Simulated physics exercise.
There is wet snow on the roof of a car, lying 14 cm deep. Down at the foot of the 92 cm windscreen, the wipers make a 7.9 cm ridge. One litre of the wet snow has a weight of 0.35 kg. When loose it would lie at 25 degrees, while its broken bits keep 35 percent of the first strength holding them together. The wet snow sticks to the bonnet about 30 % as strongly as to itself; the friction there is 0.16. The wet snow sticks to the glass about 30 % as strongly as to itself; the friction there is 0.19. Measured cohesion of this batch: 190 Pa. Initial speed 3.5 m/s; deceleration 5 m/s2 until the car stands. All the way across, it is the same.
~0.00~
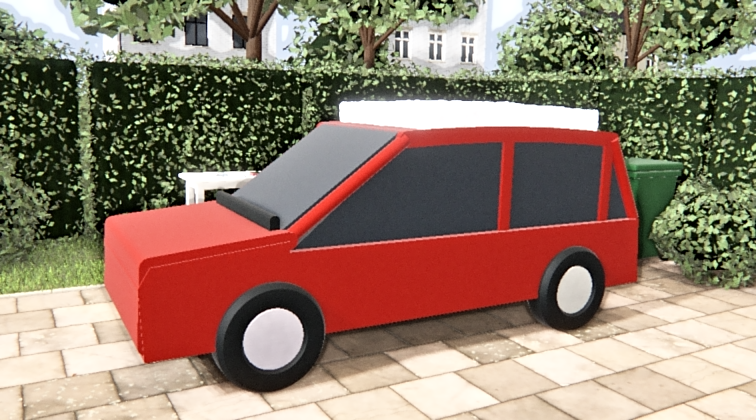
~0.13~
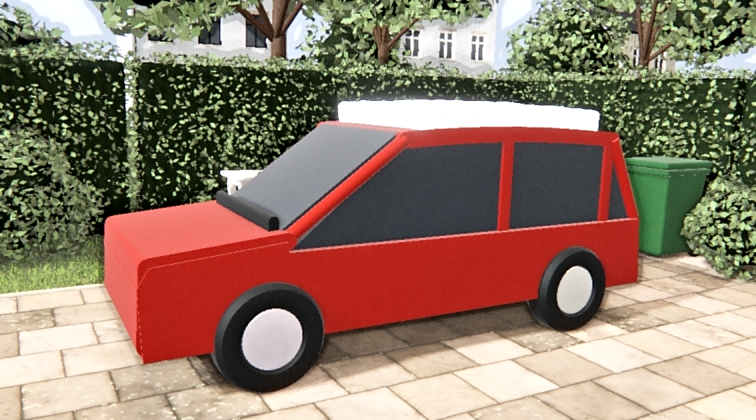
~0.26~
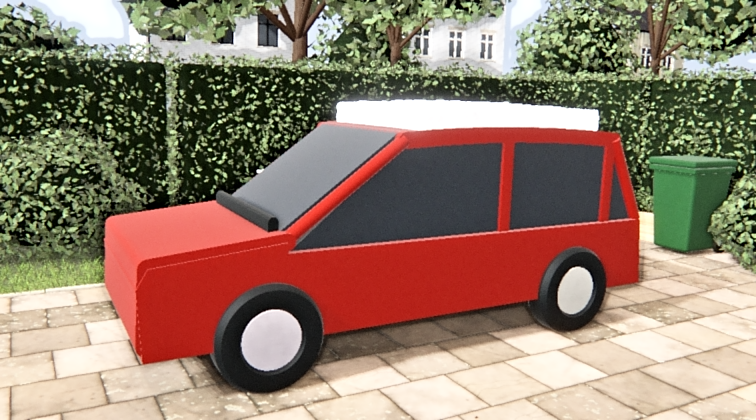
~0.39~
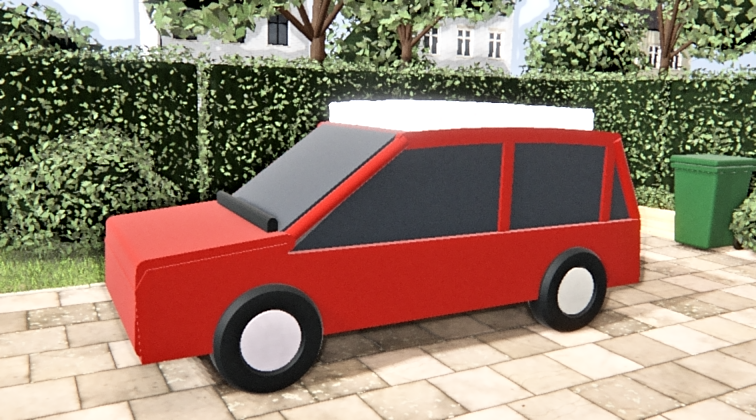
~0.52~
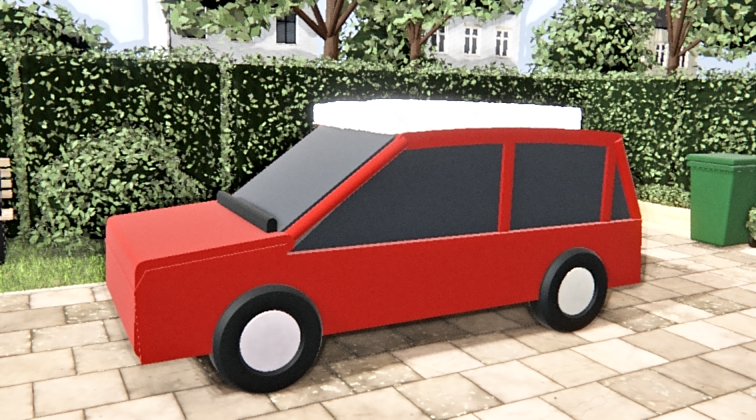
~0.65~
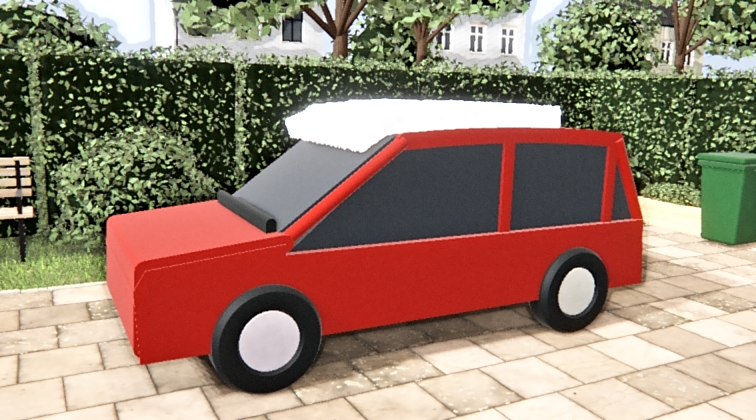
A slab of white snow on the roof of a red car sits still at first, then slides forward to the left, its front edge pushing past the top of the windscreen, drooping over the glass and cracking.
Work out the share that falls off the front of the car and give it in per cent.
Close to 85 out of 100.
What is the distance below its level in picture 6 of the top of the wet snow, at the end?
50 cm.
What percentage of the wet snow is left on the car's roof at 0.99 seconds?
Some 30 in a hundred.
After 0.99 s, 32 % of the snow is on the roof, 54 % on the glass, 14 % on the bonnet and none has gone off the nose.
After 1.39 s, none of the snow is on the roof, 32 % on the glass, 63 % on the bonnet and 5 % has gone off the nose.
After 1.80 s, none of the snow is on the roof, 10 % on the glass, 49 % on the bonnet and 41 % has gone off the nose.
After 2.20 s, none of the snow is on the roof, 10 % on the glass, 16 % on the bonnet and 74 % has gone off the nose.
After 3.60 s, none of the snow is on the roof, 10 % on the glass, 5 % on the bonnet and 85 % has gone off the nose.
